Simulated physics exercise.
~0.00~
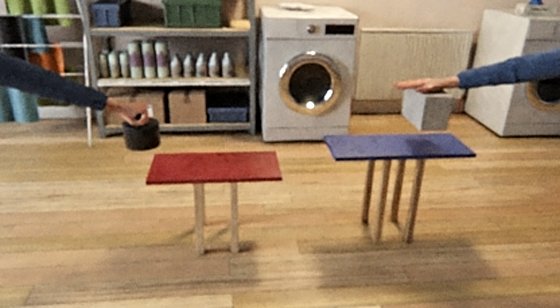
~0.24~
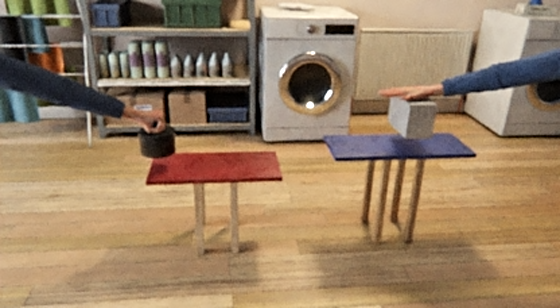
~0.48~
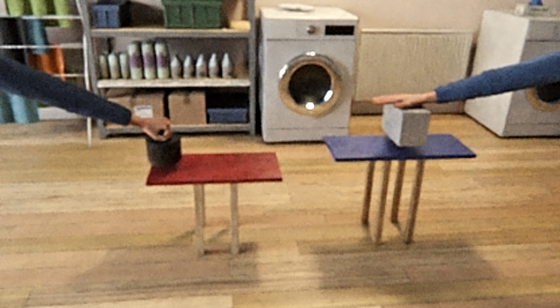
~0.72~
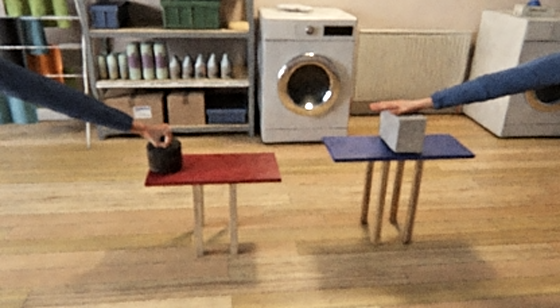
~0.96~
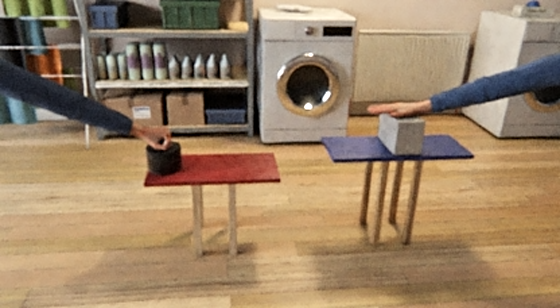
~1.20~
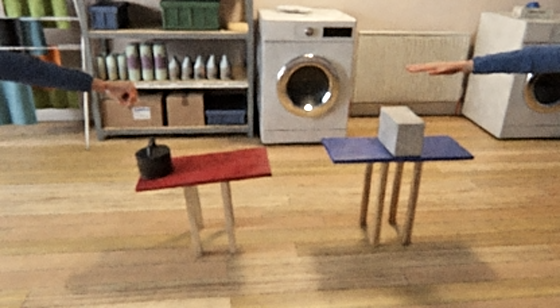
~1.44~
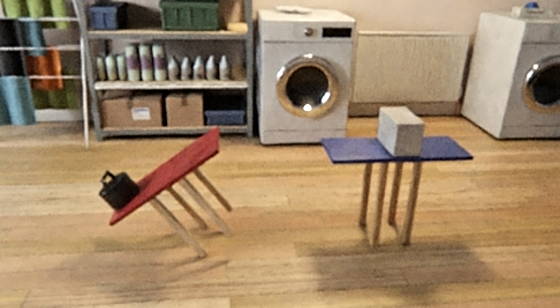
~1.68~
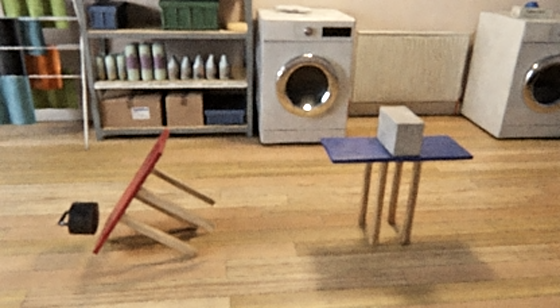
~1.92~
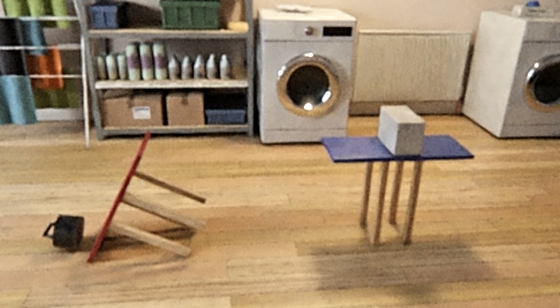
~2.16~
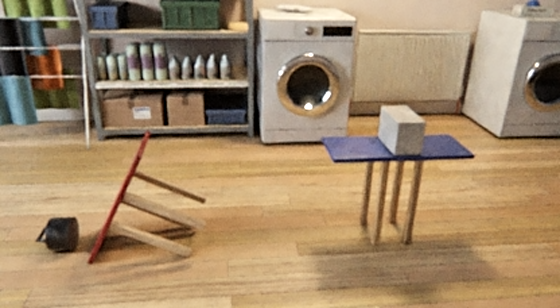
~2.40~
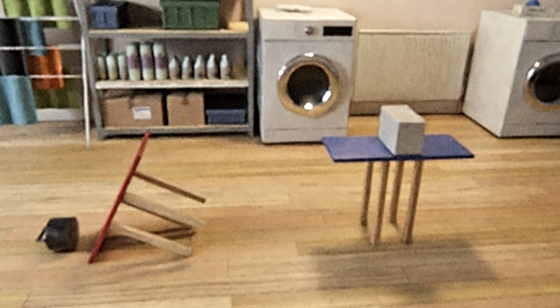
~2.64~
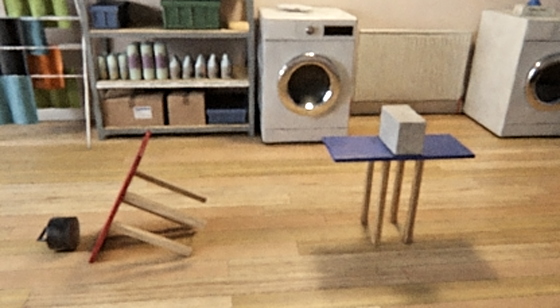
Two hands set a dark round object on the left end of a red stand and a gray block on the middle of a blue stand, then let go. The red stand tipped over leftward, dropping its object onto the floor, while the blue one stayed standing.
